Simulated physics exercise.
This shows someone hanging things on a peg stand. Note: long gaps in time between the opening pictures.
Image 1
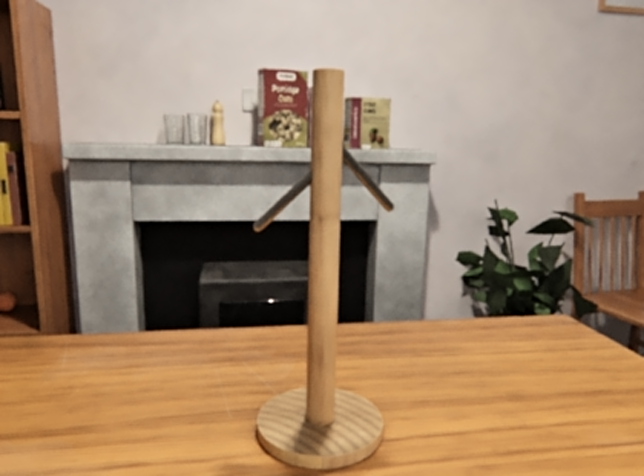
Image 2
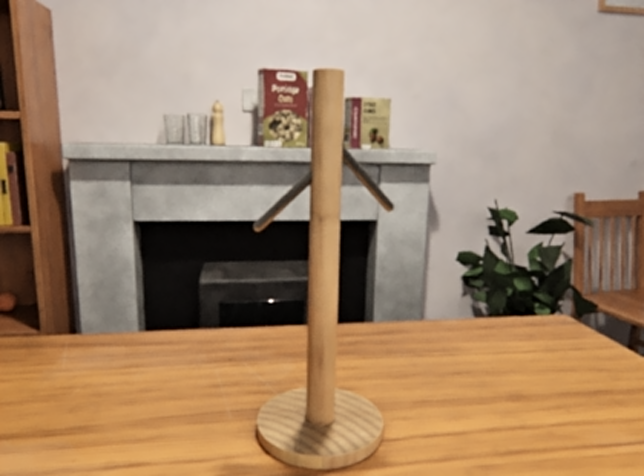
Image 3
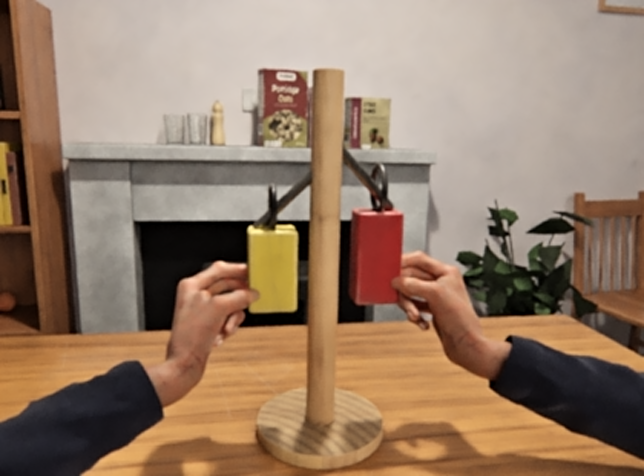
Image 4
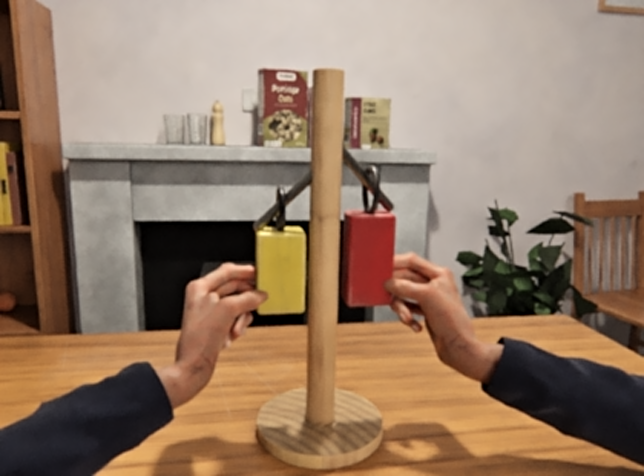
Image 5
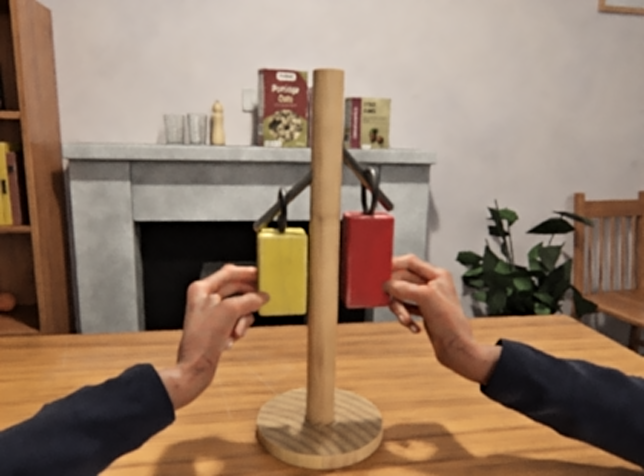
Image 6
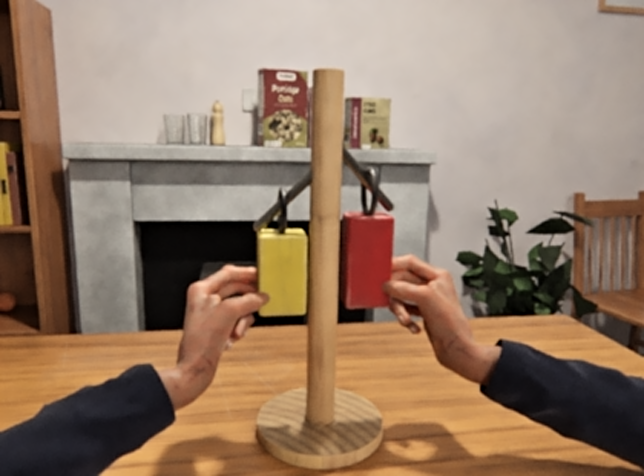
Two hands in dark sleeves reach in from the lower left and right over a wooden table, seen from the front in a room with a grey fireplace. A round-based wooden peg stand is at the centre, with a yellow pouch on the left and a red one on the right. The stand is alone at first, then the hands bring the looped pouches to its pegs, shifting them slightly inward, while the camera stays still.
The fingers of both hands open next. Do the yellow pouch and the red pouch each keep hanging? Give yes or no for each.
Yellow pouch - no, red pouch - no.
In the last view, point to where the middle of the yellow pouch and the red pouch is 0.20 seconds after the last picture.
First (244, 334), then (395, 319).
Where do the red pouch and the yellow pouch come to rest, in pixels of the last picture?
Red pouch: (471, 398); yellow pouch: (173, 419).
Then, 0.20 s after the last picture, yellow pouch falling near (245, 334); red pouch falling near (395, 319).
At rest, the yellow pouch falls off, near (173, 419); the red pouch falls off, near (471, 398).
